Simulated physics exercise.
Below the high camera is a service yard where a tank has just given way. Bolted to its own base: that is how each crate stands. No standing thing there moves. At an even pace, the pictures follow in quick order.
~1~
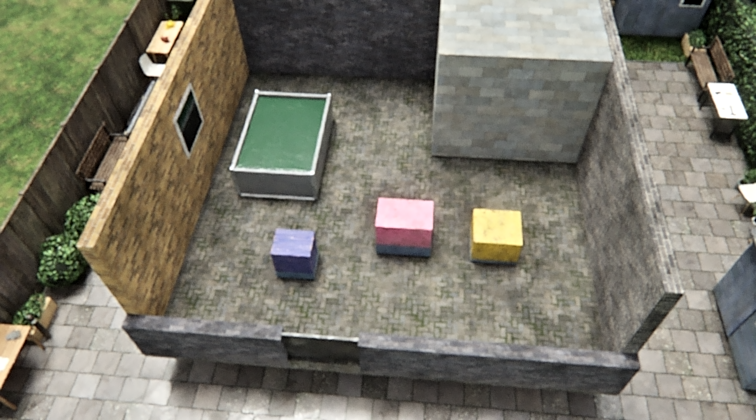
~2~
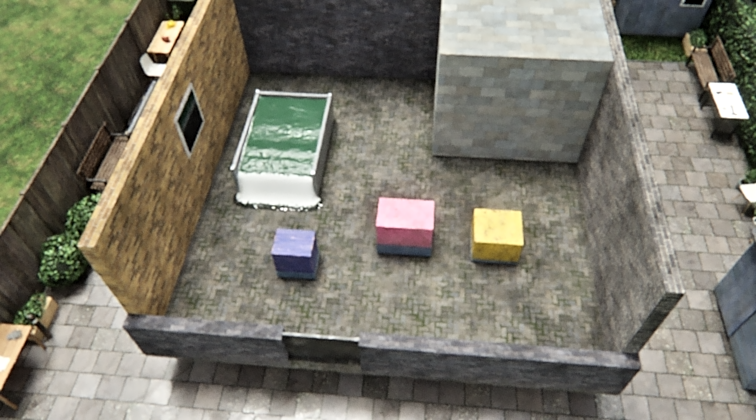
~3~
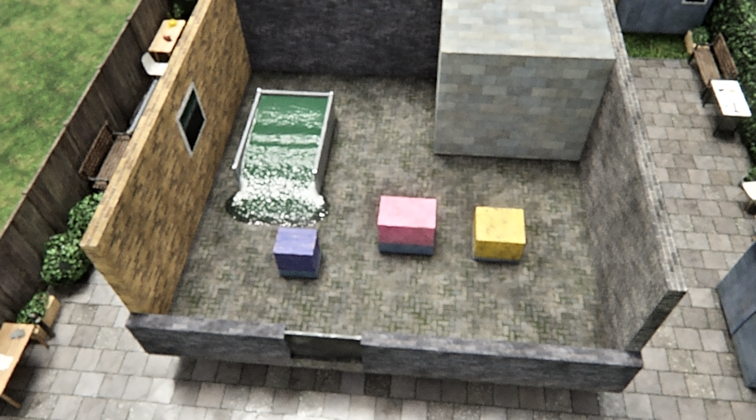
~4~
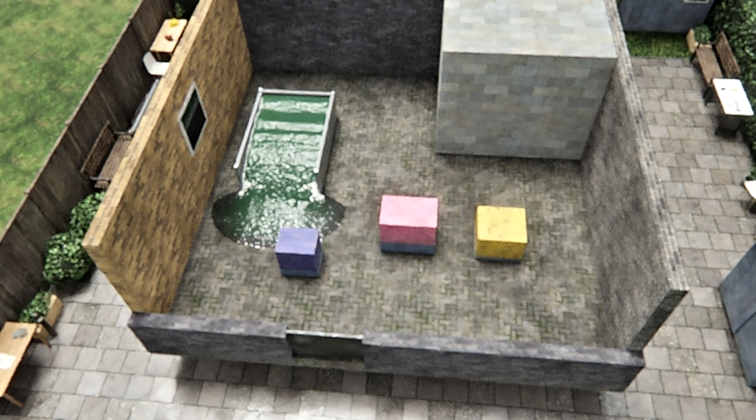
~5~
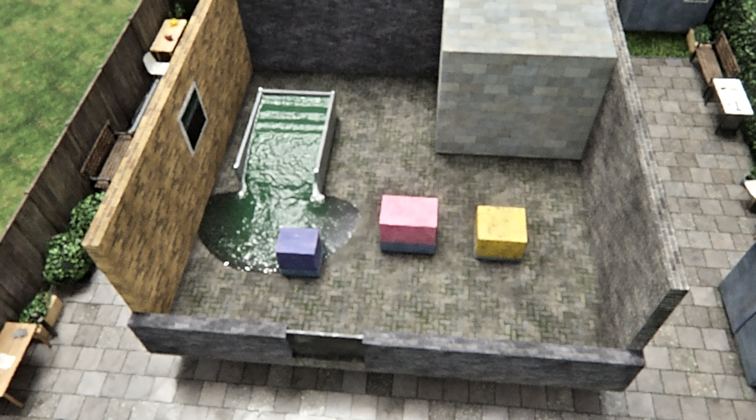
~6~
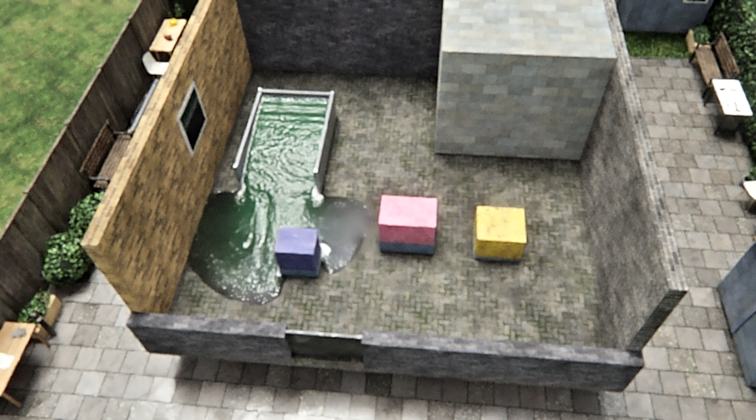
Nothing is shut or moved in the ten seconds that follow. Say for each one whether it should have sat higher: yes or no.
Blue crate - yes; pink crate - no; yellow crate - yes.
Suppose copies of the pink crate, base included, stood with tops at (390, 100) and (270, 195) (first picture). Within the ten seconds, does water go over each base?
One after the other: Stays untouched, is flooded.
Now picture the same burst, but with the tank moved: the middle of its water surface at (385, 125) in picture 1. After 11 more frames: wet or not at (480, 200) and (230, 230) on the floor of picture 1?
Taking them in turn, drenched, then drenched.
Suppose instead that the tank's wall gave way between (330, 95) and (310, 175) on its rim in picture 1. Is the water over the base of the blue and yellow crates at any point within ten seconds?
Well, the blue crate is never reached, and the yellow crate gets reached as well.
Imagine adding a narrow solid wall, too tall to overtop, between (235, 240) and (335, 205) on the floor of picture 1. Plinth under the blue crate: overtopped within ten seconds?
Looking at it, the blue one is left alone in the end.
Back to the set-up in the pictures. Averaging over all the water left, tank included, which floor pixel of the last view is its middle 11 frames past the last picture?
I'd say near (274, 230).
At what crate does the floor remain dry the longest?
Looks like the crate marked yellow to me.
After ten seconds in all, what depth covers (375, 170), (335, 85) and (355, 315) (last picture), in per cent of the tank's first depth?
About 10, 4, 8 %.
A moment on, water covers 25 % of the floor; the blue crate water round its plinth, the pink crate water round its plinth, the yellow crate not reached.
Next, water covers 35 % of the floor; the blue crate water round its plinth, the pink crate water round its plinth, the yellow crate not reached.
Then, water covers 50 % of the floor; the blue crate water round its plinth, the pink crate water round its plinth, the yellow crate water round its plinth.
Later, water covers 70 % of the floor; the blue crate water round its plinth, the pink crate water round its plinth, the yellow crate water round its plinth.
In the end, water covers 95 % of the floor; the blue crate was topped, the pink crate stayed above the water, the yellow crate was topped.
